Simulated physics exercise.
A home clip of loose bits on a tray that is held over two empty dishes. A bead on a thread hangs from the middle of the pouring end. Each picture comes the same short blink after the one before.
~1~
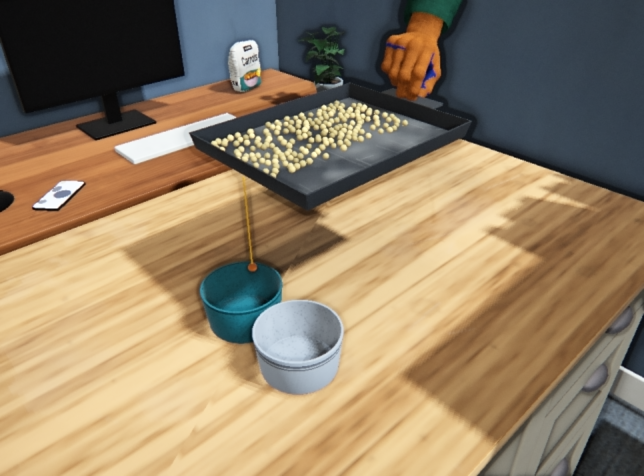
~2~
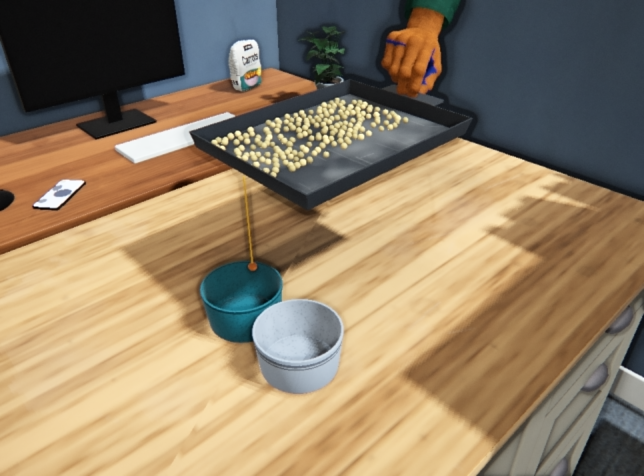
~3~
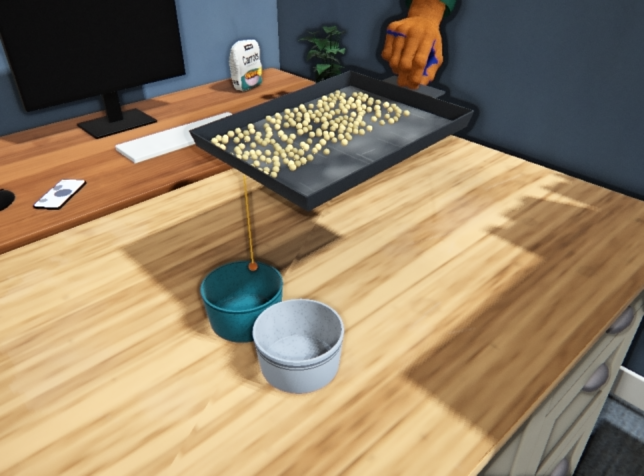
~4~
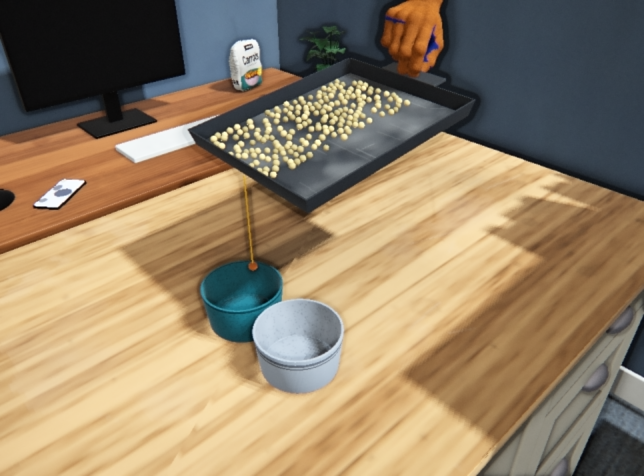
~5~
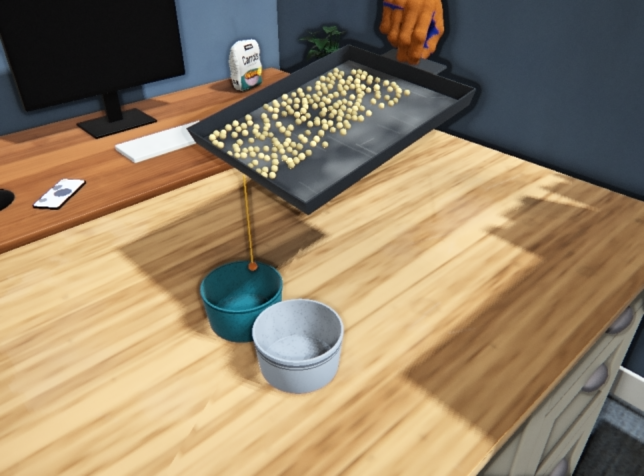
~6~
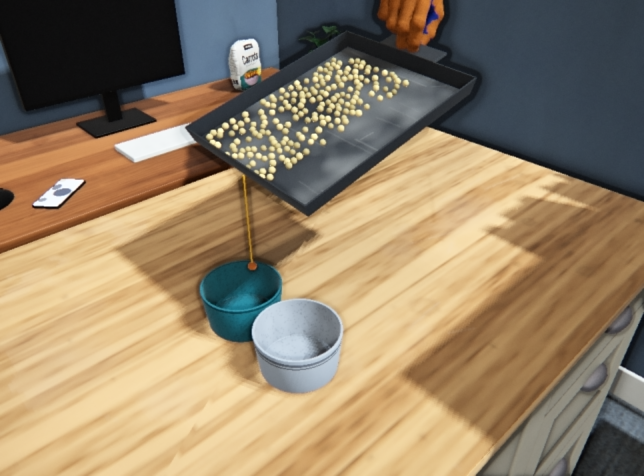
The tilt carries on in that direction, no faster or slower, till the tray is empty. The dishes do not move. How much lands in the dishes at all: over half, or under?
Caught overall: The larger part.
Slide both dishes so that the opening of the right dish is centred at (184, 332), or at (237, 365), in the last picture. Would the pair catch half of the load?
First under half, then the smaller part.
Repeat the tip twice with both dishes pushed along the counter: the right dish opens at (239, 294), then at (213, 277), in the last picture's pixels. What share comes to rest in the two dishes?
Roughly 20 per cent, and 0 per cent.
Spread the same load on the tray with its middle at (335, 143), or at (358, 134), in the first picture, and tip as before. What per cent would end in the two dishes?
Near 90 % and 90 %.
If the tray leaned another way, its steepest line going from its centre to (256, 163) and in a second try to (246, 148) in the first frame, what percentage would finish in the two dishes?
First some 20, then 0 per cent.
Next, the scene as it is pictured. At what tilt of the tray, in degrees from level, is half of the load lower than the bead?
Near 105 degrees.
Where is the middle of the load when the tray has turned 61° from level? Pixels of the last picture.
Near (272, 183).
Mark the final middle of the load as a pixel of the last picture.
Close to (294, 360).
Shortly afterwards, tray tipped steeply; the bulk on the tray; a little in the right dish; only a few outside both; only a few in the air.
Next, tray tipped past a quarter turn; near a quarter on the tray; near a third in the right dish; a little in the left dish; only a few outside both; near a third in the air.
Some moments later, tray tipped past a quarter turn; the bulk in the right dish; near a quarter in the left dish; a little outside both; only a few in the air.
In the end, tray tipped past a quarter turn; the bulk in the right dish; near a quarter in the left dish; a little outside both; only a few in the air.
